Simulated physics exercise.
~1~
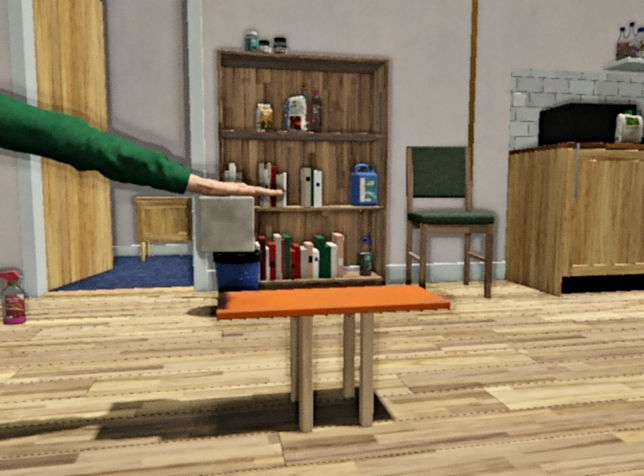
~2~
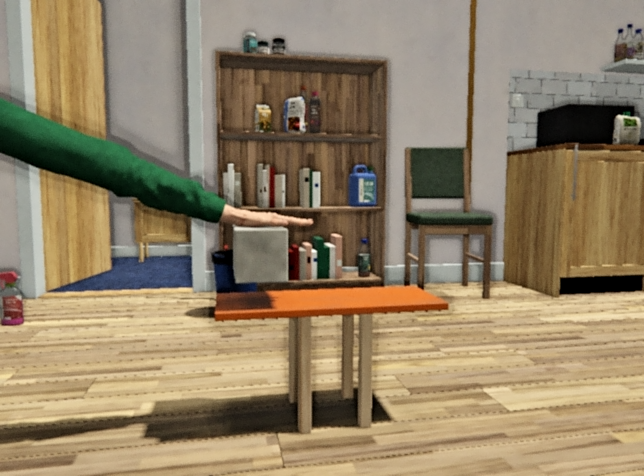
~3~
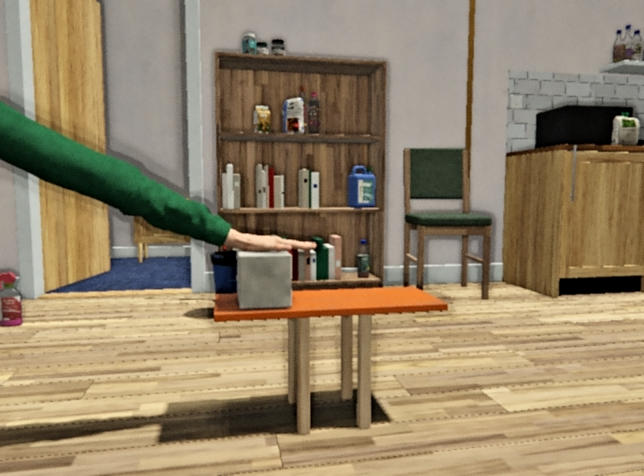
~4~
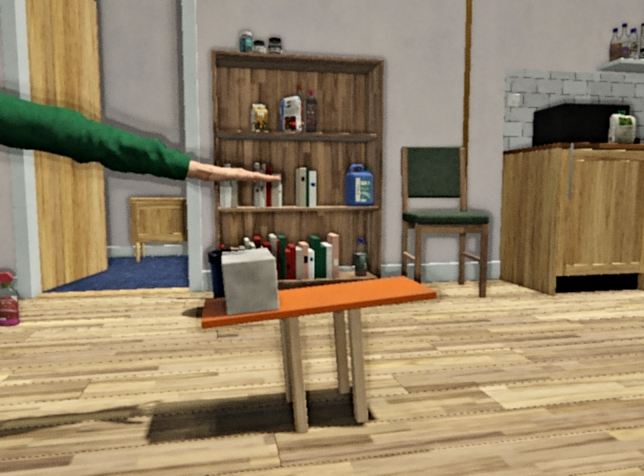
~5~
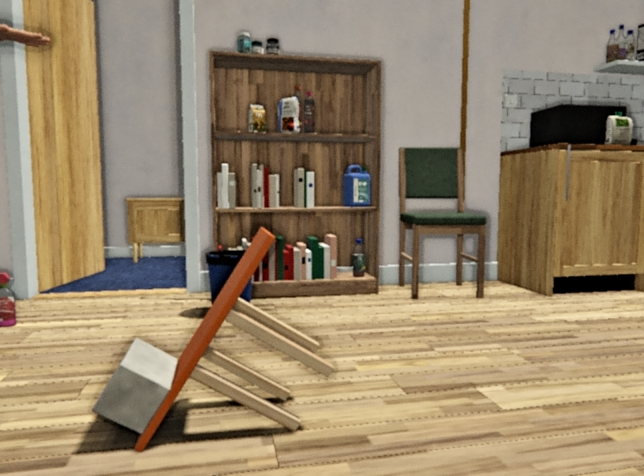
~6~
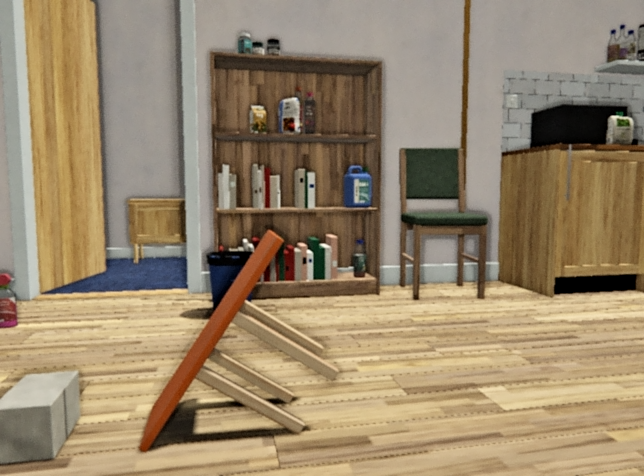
At first, a green-sleeved arm reaches in from the left, its hand above a grey block over a small orange table in a room with a bookshelf and a green chair. The hand moves right and down until the block sits near the left end of the tabletop. Then the hand lets go and draws back, and the table starts to lean to the left. It tips over steeply, and the block goes down with it toward the floor. Finally, the block lies on the floorboards at the far left, while the table rests tipped up on its left edge, legs pointing right.
